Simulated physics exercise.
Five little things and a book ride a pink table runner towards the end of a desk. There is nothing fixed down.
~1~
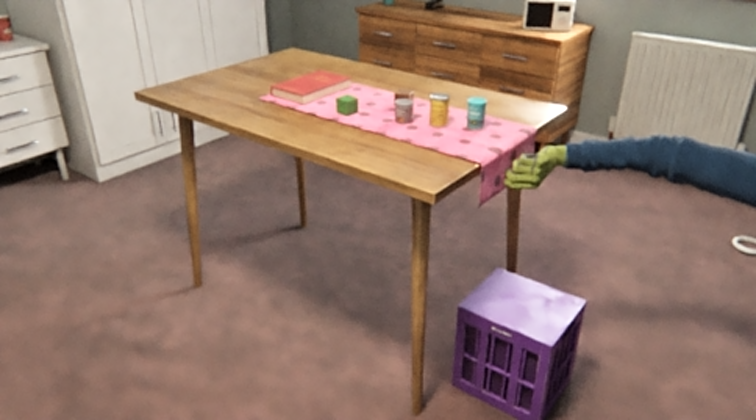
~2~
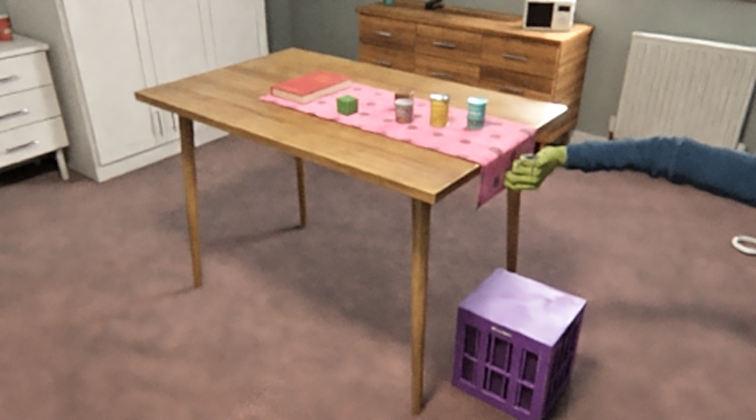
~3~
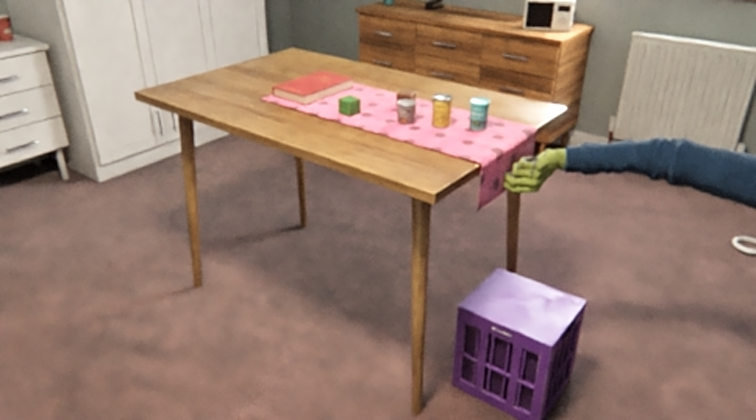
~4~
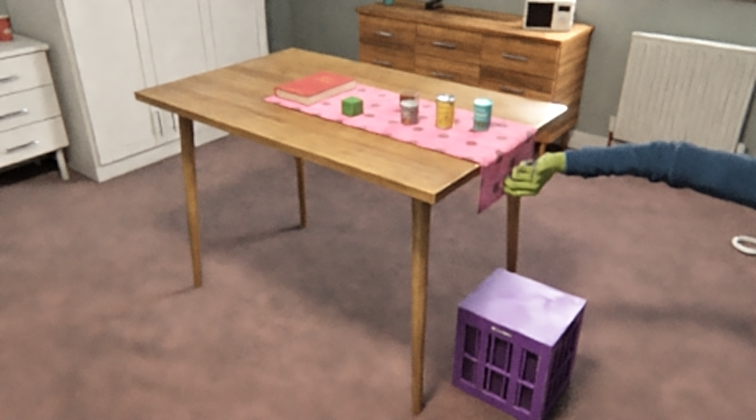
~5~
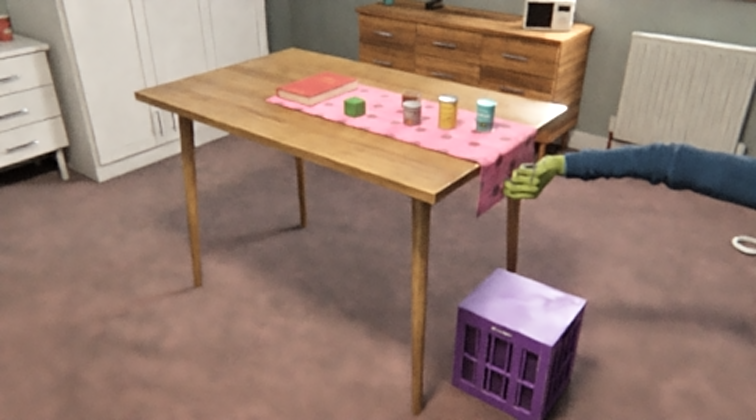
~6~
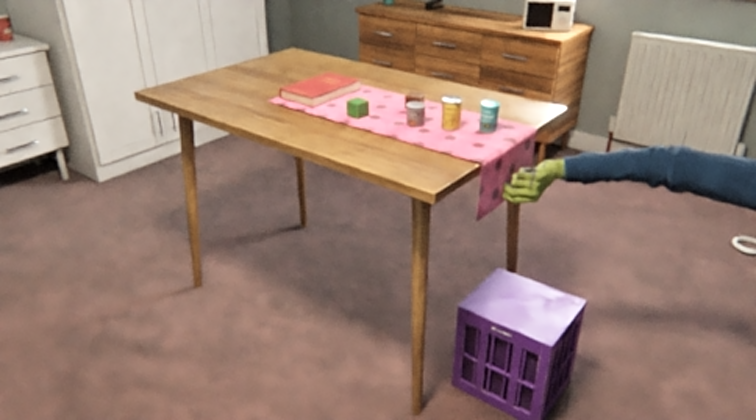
We see a green-gloved hand at the end of a wooden table slowly draw a pink runner down over the edge above a purple crate, while a red book, a green cube and small containers shift slightly right with it.
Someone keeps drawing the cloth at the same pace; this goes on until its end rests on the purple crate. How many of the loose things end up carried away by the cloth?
Three items fall.
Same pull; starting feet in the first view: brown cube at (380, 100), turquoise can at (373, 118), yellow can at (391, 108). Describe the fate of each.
Watch the brown cube hang on, the turquoise can hang on and the yellow can hang on.
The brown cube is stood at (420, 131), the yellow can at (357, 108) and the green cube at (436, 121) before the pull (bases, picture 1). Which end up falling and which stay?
Looking at each one, the brown cube drops away, the yellow can remains in position and the green cube drops away.
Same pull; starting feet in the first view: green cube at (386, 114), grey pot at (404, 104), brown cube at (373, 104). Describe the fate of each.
The green cube stays put; the grey pot stays put; the brown cube stays put.
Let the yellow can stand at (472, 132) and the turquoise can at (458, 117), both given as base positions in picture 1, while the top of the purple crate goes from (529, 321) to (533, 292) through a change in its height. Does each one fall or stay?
The yellow can ends up off the top and the turquoise can ends up off the top.
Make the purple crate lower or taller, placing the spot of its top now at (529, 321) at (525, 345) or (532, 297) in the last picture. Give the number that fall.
The count: 4 and 2.
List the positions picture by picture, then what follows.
Hem (478, 208); turquoise can (477, 100); yellow can (440, 96); grey pot (404, 102); brown cube (404, 92); green cube (347, 98); top of the crate (529, 321), in the first frame.
Hem (476, 208); turquoise can (478, 100), in the second frame.
Hem (477, 211); yellow can (442, 97), in the third frame.
Hem (477, 215); grey pot (410, 103); top of the crate (529, 321), in the fourth frame.
Hem (477, 218); brown cube (412, 94), in the fifth frame.
Hem (476, 222); turquoise can (490, 103); yellow can (452, 99); grey pot (416, 105); brown cube (415, 94); green cube (358, 100), in the sixth frame.
Early on, hem near (502, 241); turquoise can gone.
Midway, hem near (499, 285); turquoise can and yellow can gone.
Finally, hem on the crate; turquoise can, yellow can and grey pot gone. The desk loses three.
